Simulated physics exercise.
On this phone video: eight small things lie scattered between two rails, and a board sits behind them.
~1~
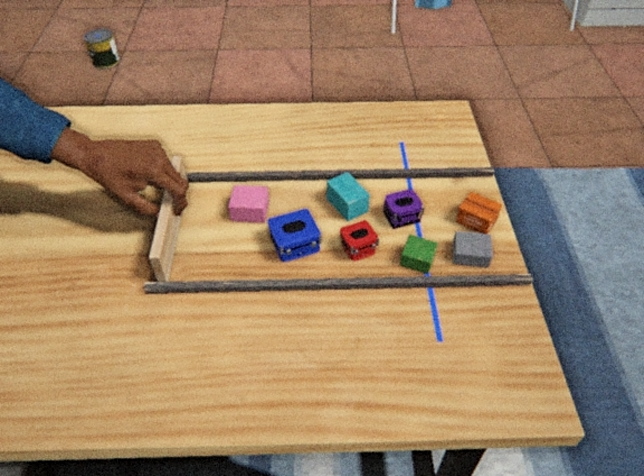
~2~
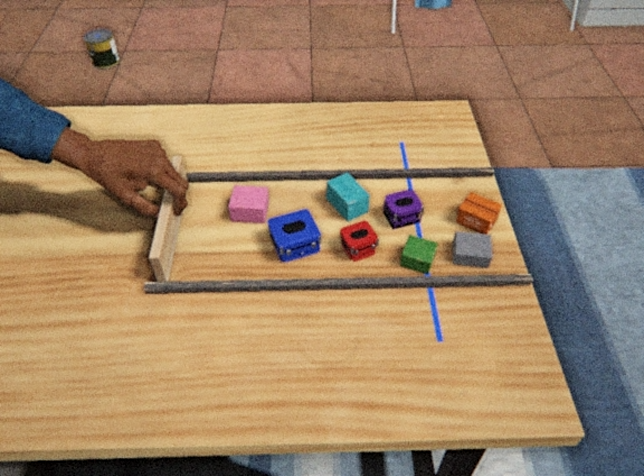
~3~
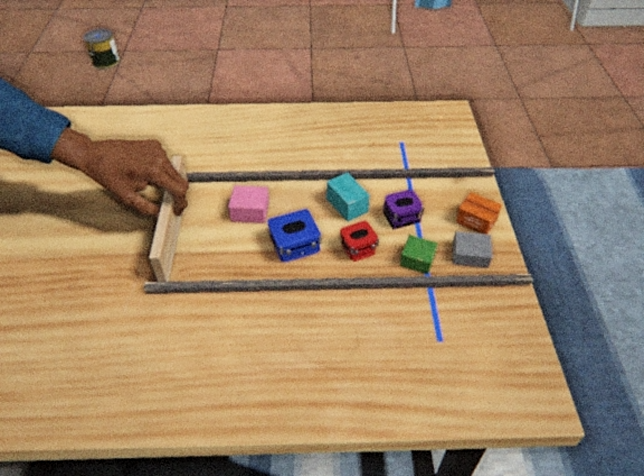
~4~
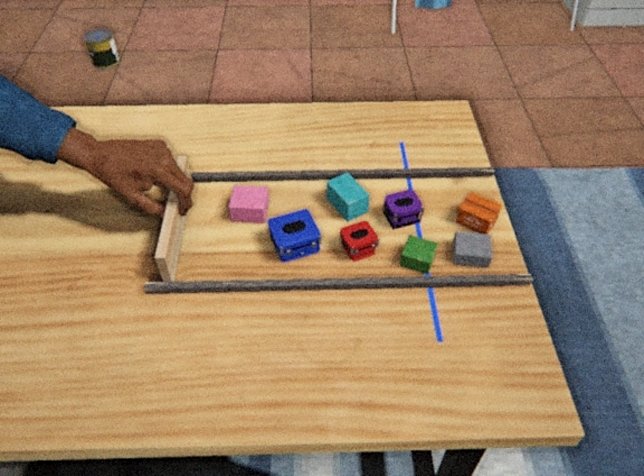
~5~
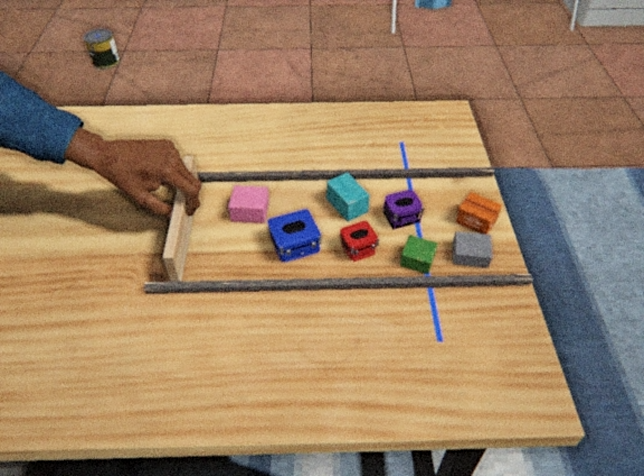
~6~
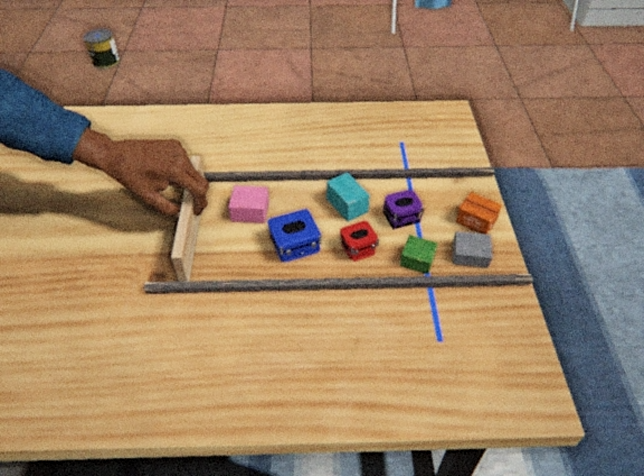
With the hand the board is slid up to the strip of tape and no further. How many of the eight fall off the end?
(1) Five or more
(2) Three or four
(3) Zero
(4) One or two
Answer: 4.
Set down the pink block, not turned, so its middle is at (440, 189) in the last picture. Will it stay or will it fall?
Pink block: Safe.
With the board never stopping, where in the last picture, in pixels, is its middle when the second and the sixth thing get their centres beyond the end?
Its centre point is roughly (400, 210) and later (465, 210).
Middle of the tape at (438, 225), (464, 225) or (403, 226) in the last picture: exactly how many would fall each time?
Try by try, 3, 5 and 1.
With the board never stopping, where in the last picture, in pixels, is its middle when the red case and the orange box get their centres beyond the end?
The middle is at (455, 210) when it's the red case, and at (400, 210) when it's the orange box.
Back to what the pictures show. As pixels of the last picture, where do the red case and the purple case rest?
The red case comes to rest close to (482, 240), while the purple case rests close to (493, 216).
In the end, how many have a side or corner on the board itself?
Number in contact with it: 2.
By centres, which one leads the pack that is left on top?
That would be the green block.
A little later, none off yet; orange box at rest near (479, 214); grey block at rest near (472, 249); green block at rest near (419, 254).
When it is over, the number that fall off is one or two; down, grey block and orange box.
